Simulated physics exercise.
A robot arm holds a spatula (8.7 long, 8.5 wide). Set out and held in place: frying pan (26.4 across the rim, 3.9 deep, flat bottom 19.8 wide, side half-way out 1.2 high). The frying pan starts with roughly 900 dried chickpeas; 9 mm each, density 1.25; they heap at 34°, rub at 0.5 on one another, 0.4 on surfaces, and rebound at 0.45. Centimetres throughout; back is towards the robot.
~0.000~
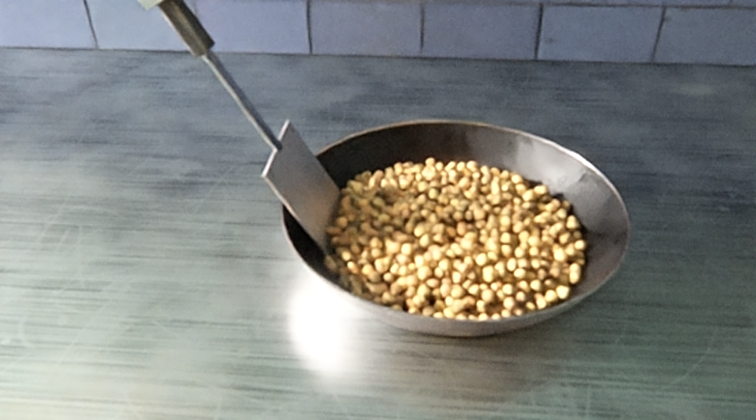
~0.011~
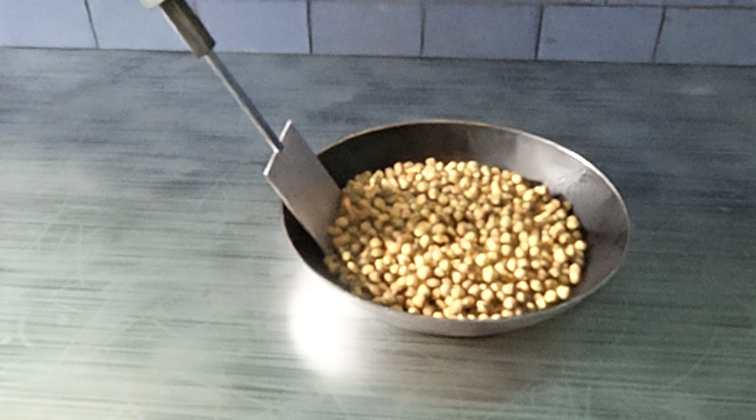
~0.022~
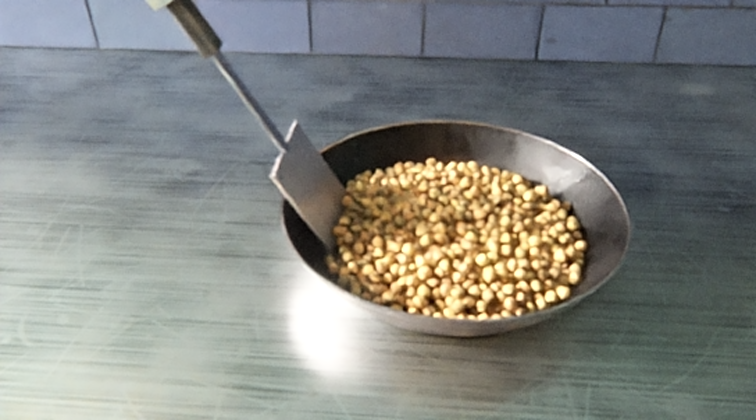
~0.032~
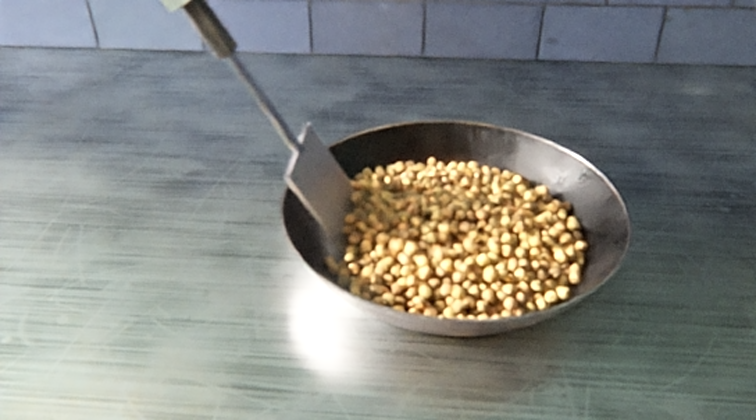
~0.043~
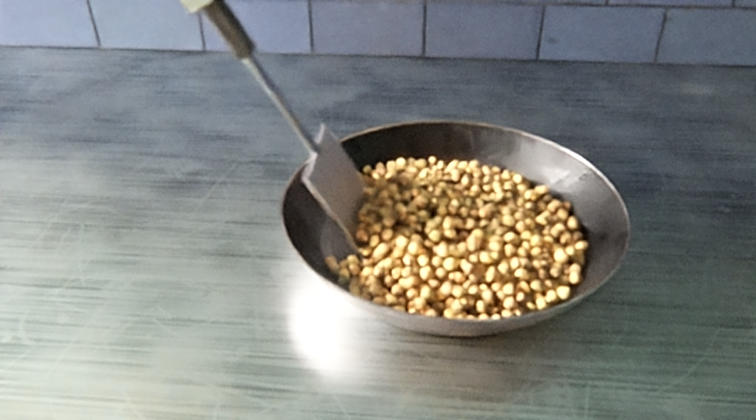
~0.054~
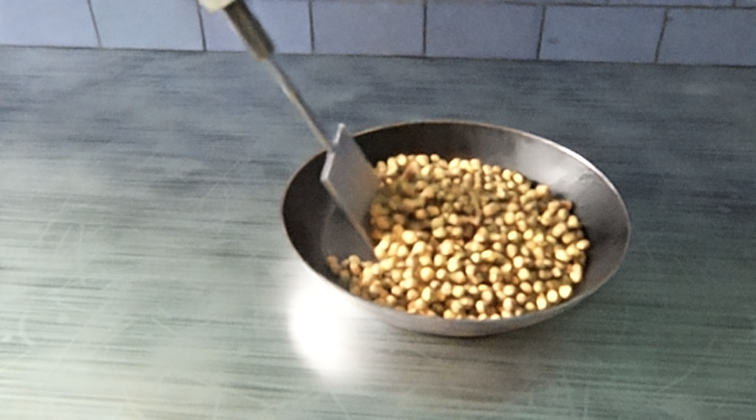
The clip opens on a dark frying pan heaped with dried chickpeas on a streaked grey surface, a tilted spatula resting inside its left edge. The spatula slides slowly to the right, then pushes further into the chickpeas, shifting those beside the blade and baring a patch of the pan's left side.
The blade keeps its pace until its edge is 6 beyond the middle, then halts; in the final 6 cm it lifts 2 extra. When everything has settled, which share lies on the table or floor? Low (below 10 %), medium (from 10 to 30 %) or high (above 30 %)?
Answer: Medium; from 10 to 30 % of the dried chickpeas finish on the table or floor.
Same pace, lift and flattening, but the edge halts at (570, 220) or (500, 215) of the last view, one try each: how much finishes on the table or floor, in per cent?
About 30 and 10 per cent.
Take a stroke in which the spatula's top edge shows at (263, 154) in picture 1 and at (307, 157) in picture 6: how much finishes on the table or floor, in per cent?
Some 5 per cent.
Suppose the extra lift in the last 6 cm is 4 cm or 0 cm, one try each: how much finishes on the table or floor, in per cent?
About 15 and 10 per cent.
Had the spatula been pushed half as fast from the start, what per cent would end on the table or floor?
It would be near 0 per cent.
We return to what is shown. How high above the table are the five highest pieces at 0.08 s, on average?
About 6 cm.
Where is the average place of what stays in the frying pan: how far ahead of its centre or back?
Roughly 4.5 cm ahead.
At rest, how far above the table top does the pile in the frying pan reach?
About 4.5 cm.
After 0.08 s, sloping 60°, highest piece 6 above the table; 900 in the frying pan.
After 0.11 s, sloping 60°, highest piece 8 above the table; 900 in the frying pan.
After 0.32 s, sloping 60°, highest piece 5 above the table; 771 in the frying pan, 123 on the table or floor, 6 on the blade or in flight.
After 1.37 s, sloping 60°, highest piece 4 above the table; 770 in the frying pan, 130 on the table or floor.
At rest, 770 in the frying pan, 130 on the table or floor. That is 14 % on the table or floor.
